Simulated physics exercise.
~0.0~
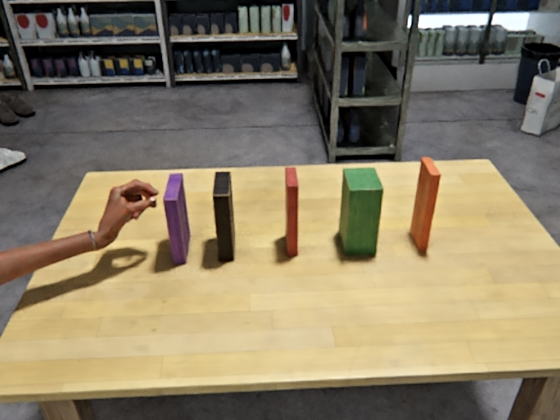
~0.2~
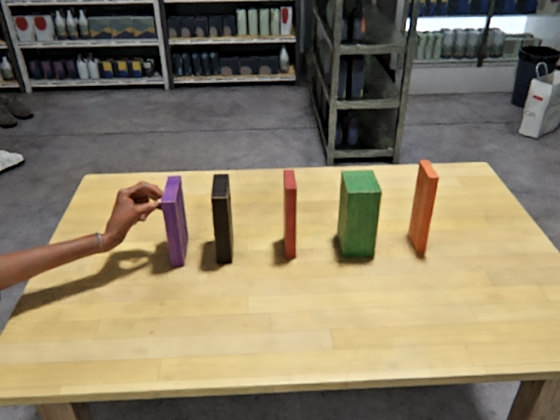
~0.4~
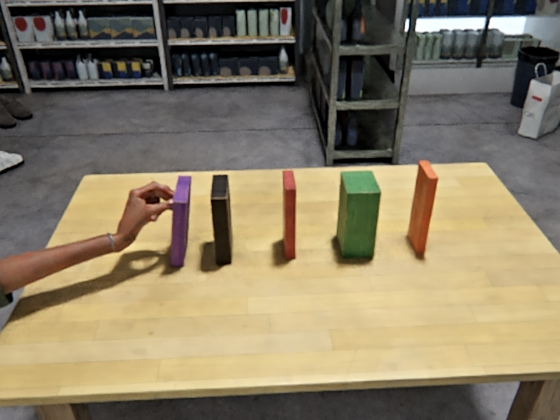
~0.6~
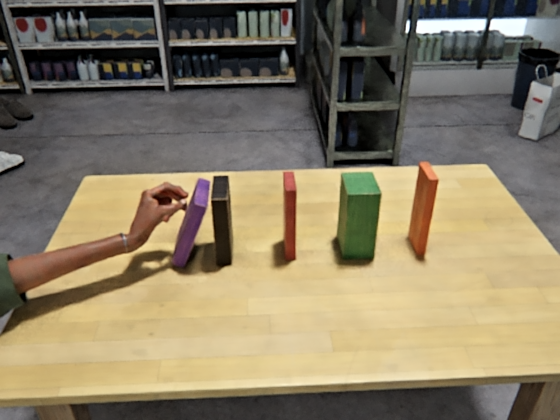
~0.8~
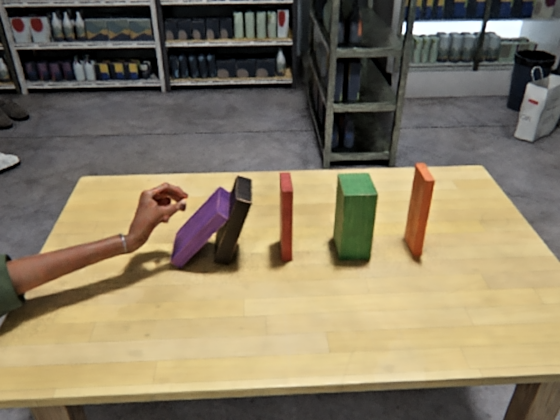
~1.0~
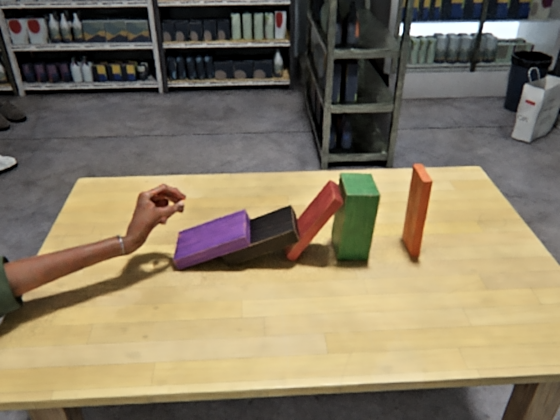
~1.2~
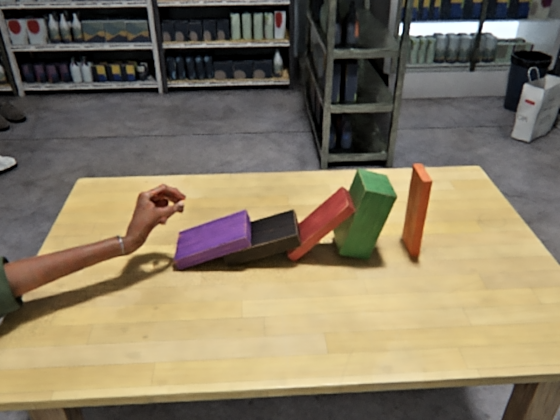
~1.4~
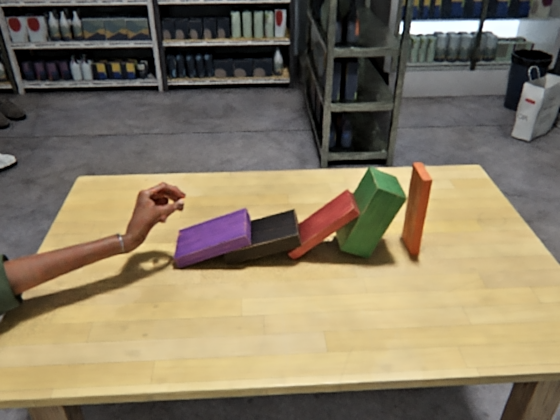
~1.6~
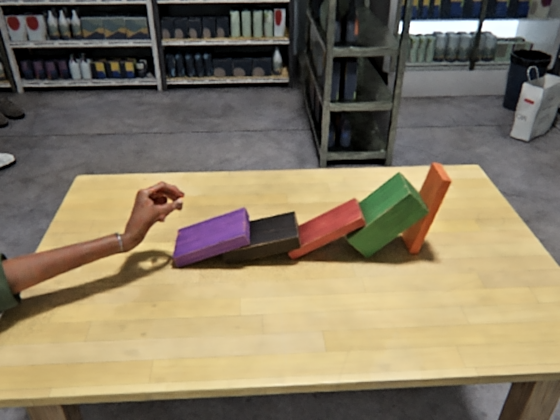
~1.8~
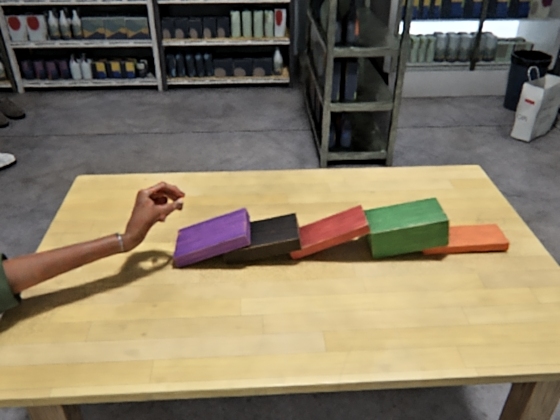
Row of coloured blocks toppling rightward on a wooden table after a hand tips the purple one, all five ending down, overlapping.
